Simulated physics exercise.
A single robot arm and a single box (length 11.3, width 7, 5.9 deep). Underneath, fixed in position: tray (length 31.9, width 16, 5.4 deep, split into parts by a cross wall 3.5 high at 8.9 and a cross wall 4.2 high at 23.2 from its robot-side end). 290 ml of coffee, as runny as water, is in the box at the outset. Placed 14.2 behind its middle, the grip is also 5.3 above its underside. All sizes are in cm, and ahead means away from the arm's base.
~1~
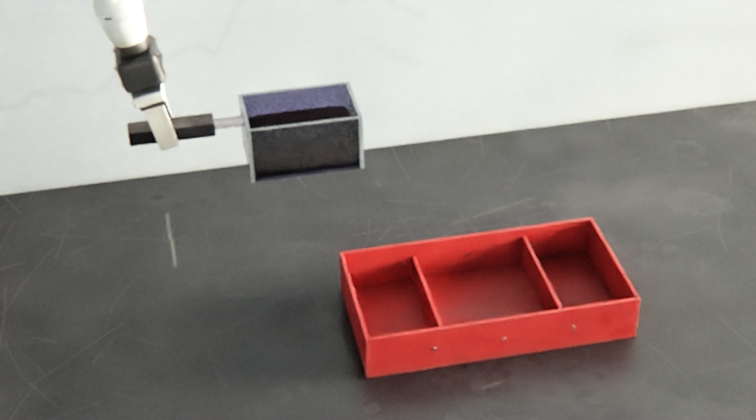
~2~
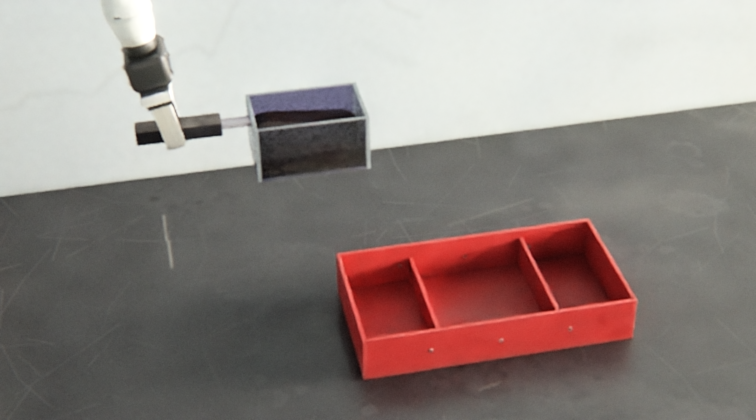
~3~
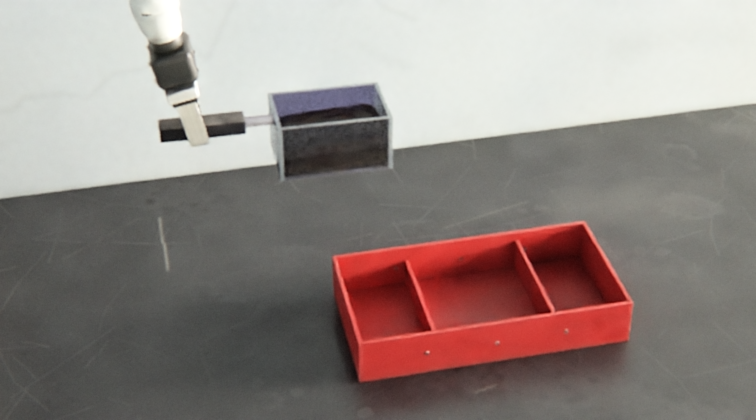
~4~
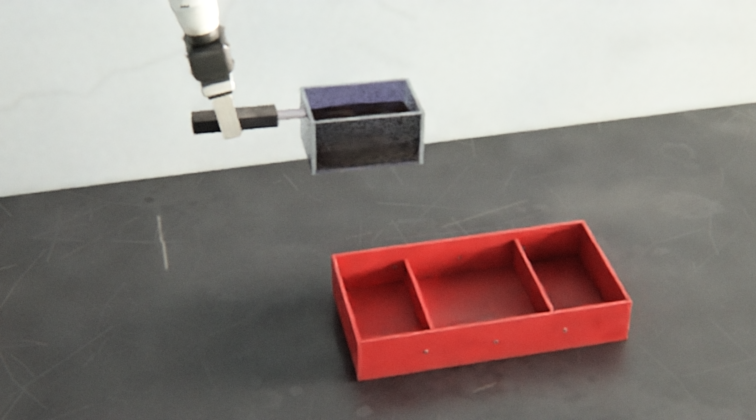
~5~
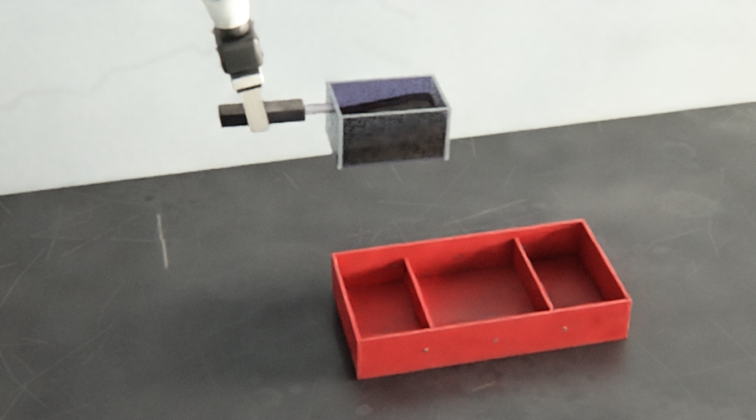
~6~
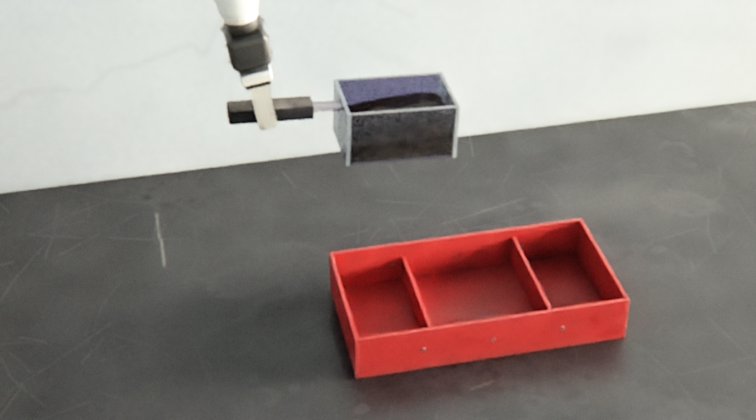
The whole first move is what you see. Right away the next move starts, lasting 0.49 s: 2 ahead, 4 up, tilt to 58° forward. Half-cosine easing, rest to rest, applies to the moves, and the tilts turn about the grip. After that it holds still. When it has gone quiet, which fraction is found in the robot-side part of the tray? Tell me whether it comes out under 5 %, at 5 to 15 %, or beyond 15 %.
It comes out at 5 to 15 %.
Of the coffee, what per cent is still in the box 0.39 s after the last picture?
I'd put it at around 80 %.
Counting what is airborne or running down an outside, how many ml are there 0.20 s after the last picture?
Roughly 0 ml at that moment.
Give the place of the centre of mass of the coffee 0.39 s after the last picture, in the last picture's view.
Roughly (381, 191).
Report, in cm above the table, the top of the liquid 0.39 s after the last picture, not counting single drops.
The top of the liquid sits at around 23 centimetres above the table.
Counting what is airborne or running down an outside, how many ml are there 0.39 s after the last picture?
Amount outside the vessels: Near 60 ml.
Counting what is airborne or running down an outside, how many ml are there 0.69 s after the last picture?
I'd put it near 30 ml.
Then, 0.20 s after the last picture, tilted 22° forward, liquid up to 27 above the table; 290 ml in the box.
Then, 0.39 s after the last picture, tilted 53° forward, liquid up to 23 above the table; 230 ml in the box, 5 ml in the middle part, 55 ml in the air or running down outside.
Then, 0.69 s after the last picture, tilted 58° forward, liquid up to 44 above the table; 150 ml in the box, 100 ml in the middle part, 5 ml in the robot-side part, 30 ml in the air or running down outside.
Then, 1.49 s after the last picture, tilted 58° forward, liquid up to 46 above the table; 155 ml in the middle part, 90 ml in the box, 25 ml in the robot-side part, 15 ml on the table or floor.
Final state, 155 ml in the middle part, 90 ml in the box, 25 ml in the robot-side part, 15 ml on the table or floor. That is 9 % in the robot-side part of the tray.
